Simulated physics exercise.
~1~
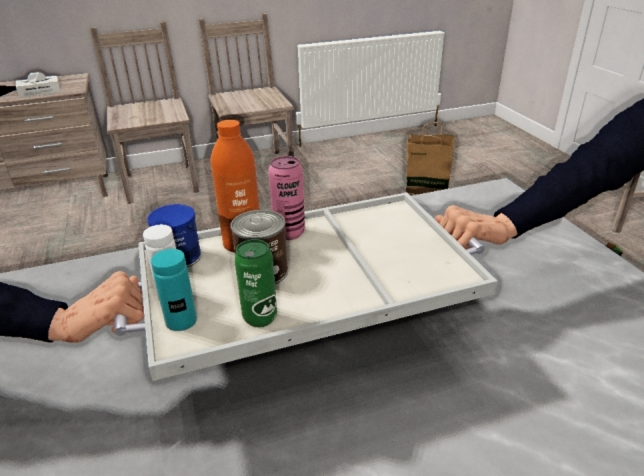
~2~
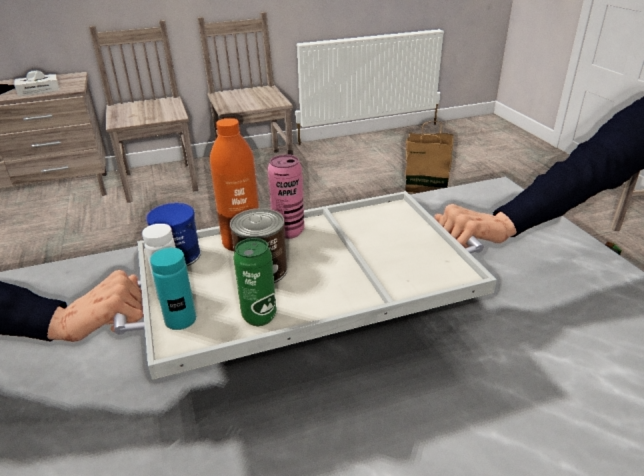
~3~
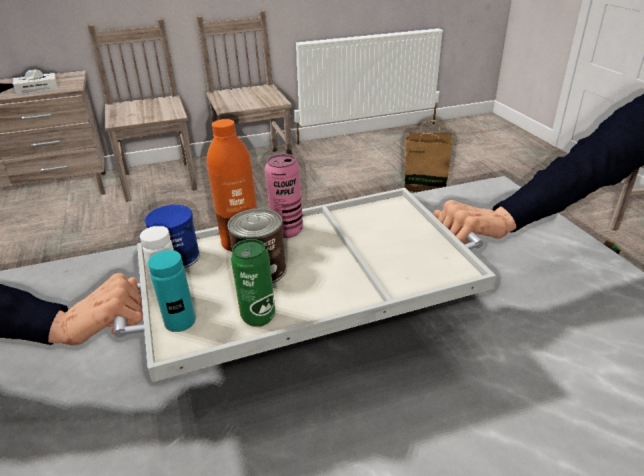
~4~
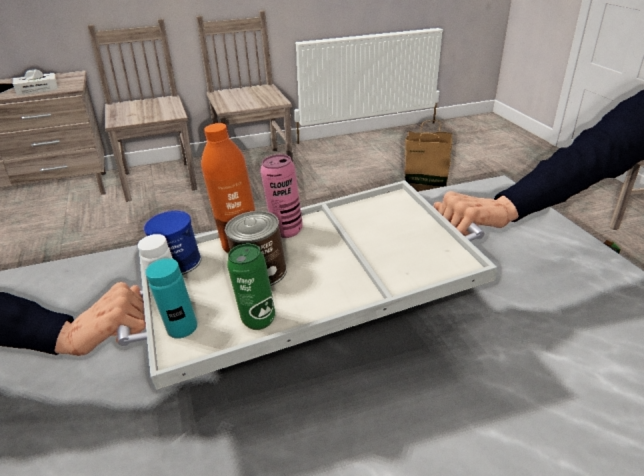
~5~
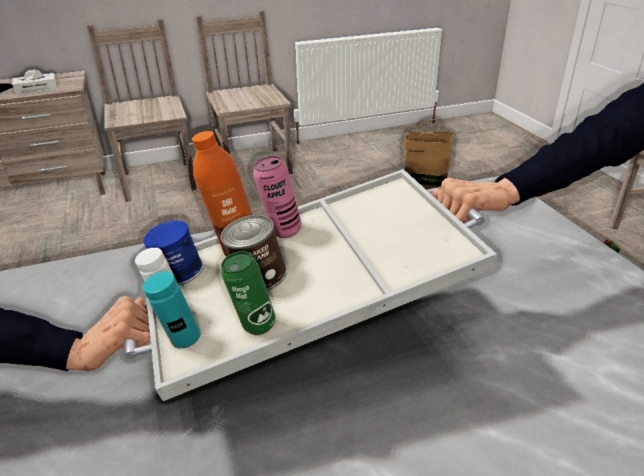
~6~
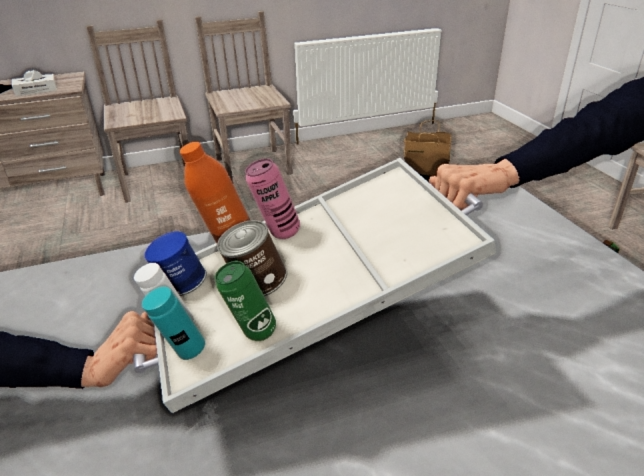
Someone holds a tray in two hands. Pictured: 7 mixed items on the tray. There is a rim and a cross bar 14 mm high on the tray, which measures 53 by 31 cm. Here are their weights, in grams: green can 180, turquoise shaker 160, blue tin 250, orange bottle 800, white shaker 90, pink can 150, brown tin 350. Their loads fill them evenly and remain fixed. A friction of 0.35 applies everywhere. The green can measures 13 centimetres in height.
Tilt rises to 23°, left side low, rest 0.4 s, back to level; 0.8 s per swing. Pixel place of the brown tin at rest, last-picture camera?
Roughly (169, 266).
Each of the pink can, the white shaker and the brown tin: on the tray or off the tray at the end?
At the end the pink can remains on its base, the white shaker leaves its base and the brown tin remains on its base.
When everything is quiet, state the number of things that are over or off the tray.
In total, 6.
Then, 0.60 s later than the last frame, tilt 23°, left edge down; white shaker now off the tray; brown tin 8 cm from its spot near (213, 287); orange bottle rocked 23° off its seat.
Then, 1.00 s later than the last frame, tilt 17°, left edge down; green can, turquoise shaker and orange bottle now off the tray; brown tin 15 cm from its spot near (173, 298); pink can rocked 54° off its seat.
Then, 1.20 s later than the last frame, tilt 6°, left edge down; blue tin now off the tray; brown tin 15 cm from its spot near (169, 279); pink can on its side.
When it is over, off the tray, green can, turquoise shaker, blue tin, orange bottle and white shaker; lying over on the tray, pink can; not toppled but over 5 cm from the start, brown tin. In the last view, brown tin near (169, 266).
